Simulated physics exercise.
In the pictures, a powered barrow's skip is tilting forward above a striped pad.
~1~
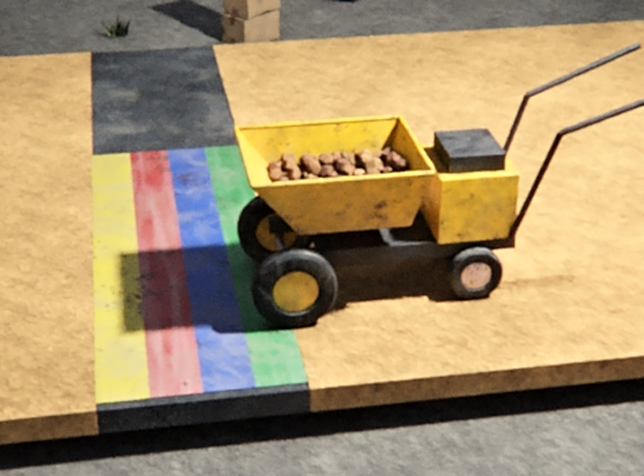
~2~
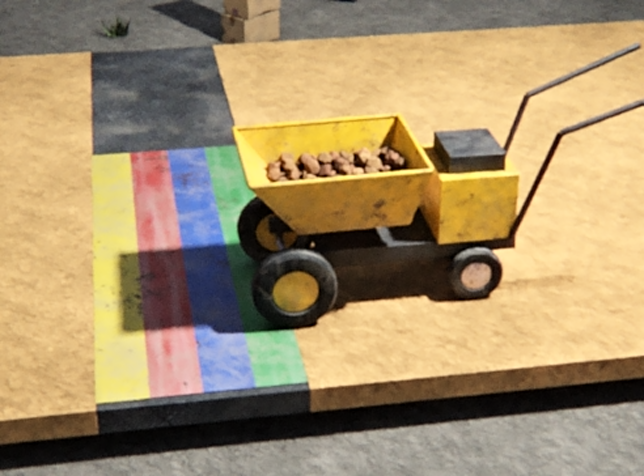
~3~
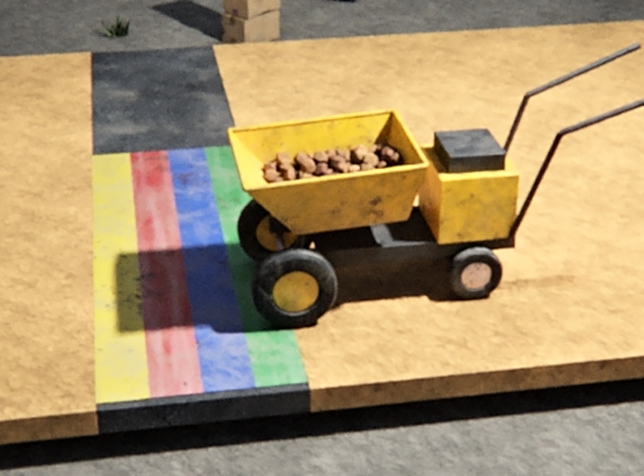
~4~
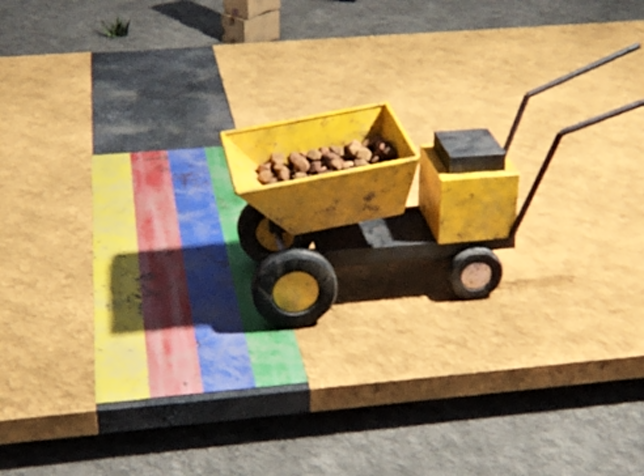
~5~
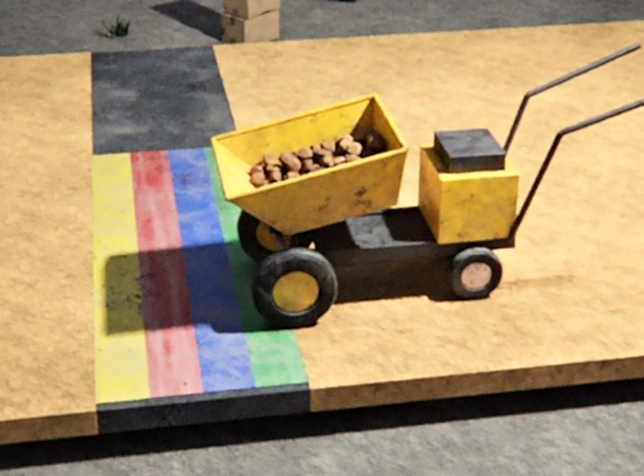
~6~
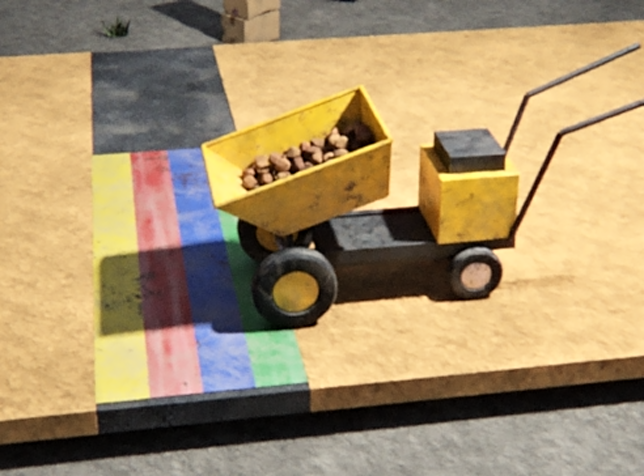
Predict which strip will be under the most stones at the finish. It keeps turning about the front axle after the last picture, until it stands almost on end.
I would say the yellow one.
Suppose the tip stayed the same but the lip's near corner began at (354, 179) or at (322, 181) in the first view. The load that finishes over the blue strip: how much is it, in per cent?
40 % for the first, 40 % for the second.
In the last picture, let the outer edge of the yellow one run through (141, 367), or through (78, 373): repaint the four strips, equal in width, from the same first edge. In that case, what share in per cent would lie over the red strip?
I get 0 % for the first one and 30 % for the second.
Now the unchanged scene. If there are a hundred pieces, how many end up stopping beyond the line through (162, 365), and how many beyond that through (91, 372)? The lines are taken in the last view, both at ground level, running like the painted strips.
Close to 80 % and 20 %, in that order.
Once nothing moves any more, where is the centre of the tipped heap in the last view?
Somewhere around (117, 301) in the final view.
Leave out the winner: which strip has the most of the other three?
It's the red strip.
Just after the last frame, skip tipped steeply; every one in the skip.
A moment on, skip tipped right over; the larger part in the skip; about a tenth over the red strip; about a tenth over the yellow strip; just a few off the paint.
Further on, skip tipped right over; about a tenth in the skip; roughly a quarter over the red strip; roughly half over the yellow strip; roughly a quarter off the paint.
When it is over, skip tipped right over; about a tenth in the skip; not one over the green strip; not one over the blue strip; roughly a quarter over the red strip; roughly half over the yellow strip; roughly a quarter off the paint.
